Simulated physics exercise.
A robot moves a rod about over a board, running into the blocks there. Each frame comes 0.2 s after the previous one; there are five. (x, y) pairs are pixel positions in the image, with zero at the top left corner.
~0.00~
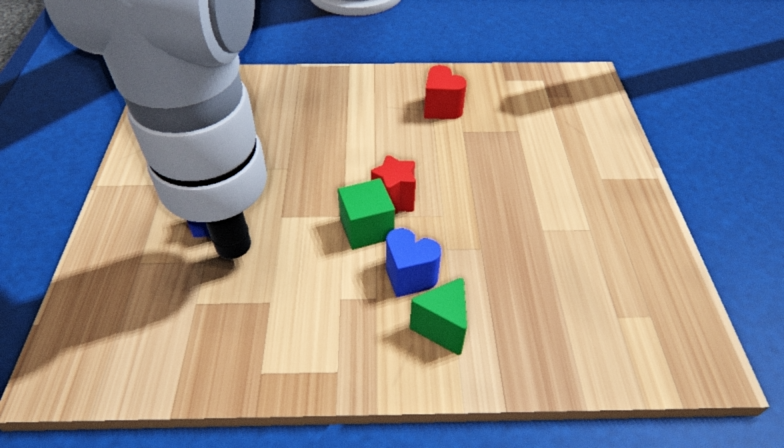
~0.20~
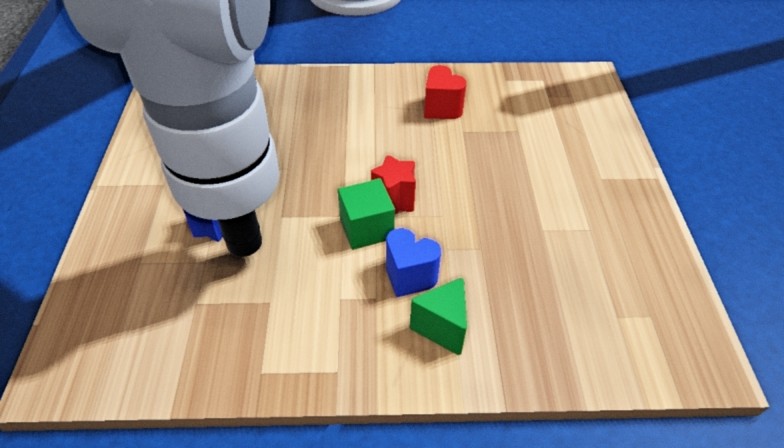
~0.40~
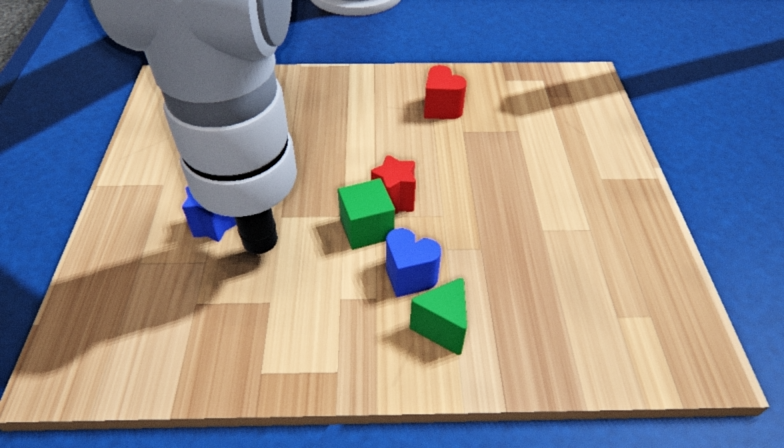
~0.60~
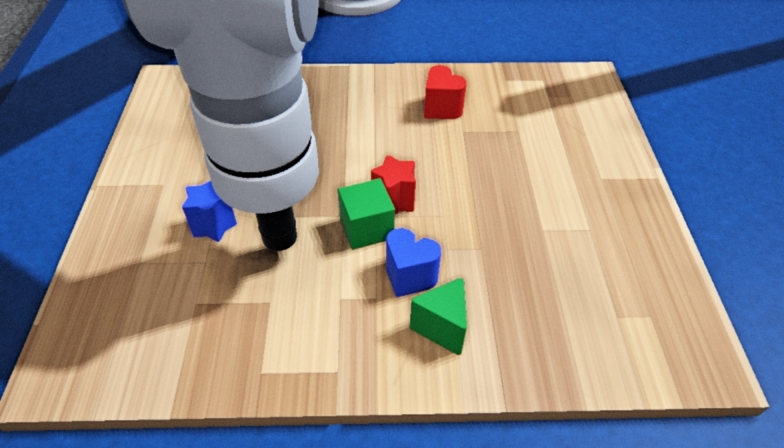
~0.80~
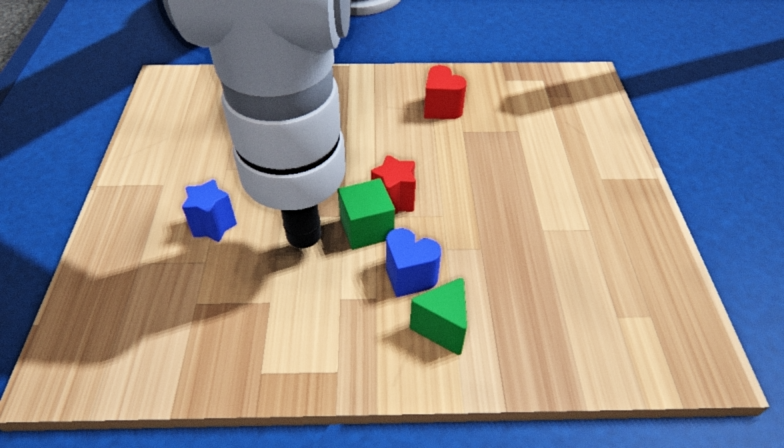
A grey and white robot arm with a short black rod slides steadily rightward across a wooden board on a blue surface, seen from a fixed, raised view. A red heart sits at the back, with a red star, green cube, blue heart and green triangle clustered near the middle. The arm's movement uncovers a blue star at left, nears the cube, and every block stays still.
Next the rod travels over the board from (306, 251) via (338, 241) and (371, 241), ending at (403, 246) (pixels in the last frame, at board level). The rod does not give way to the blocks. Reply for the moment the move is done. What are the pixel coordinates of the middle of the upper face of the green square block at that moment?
Close to (425, 189).
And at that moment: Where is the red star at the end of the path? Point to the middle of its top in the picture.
My prediction: (414, 157).
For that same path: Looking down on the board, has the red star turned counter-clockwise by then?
In short: Yes.
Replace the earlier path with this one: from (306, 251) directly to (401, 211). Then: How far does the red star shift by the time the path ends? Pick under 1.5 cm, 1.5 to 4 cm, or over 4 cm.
If I had to pick, the red star travels beyond 4 cm here.
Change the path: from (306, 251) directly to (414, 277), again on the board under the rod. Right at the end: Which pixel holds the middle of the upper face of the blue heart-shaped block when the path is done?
Pixel (457, 264).
On the path given first. Halfway along, rod at (354, 224); green square block at (387, 192); red star at (406, 162), turned 15° anticlockwise.
At the end, rod at (404, 231); green square block at (425, 189), turned 55° anticlockwise; red star at (414, 157), turned 45° anticlockwise; blue heart-shaped block at (417, 252), turned 15° clockwise.
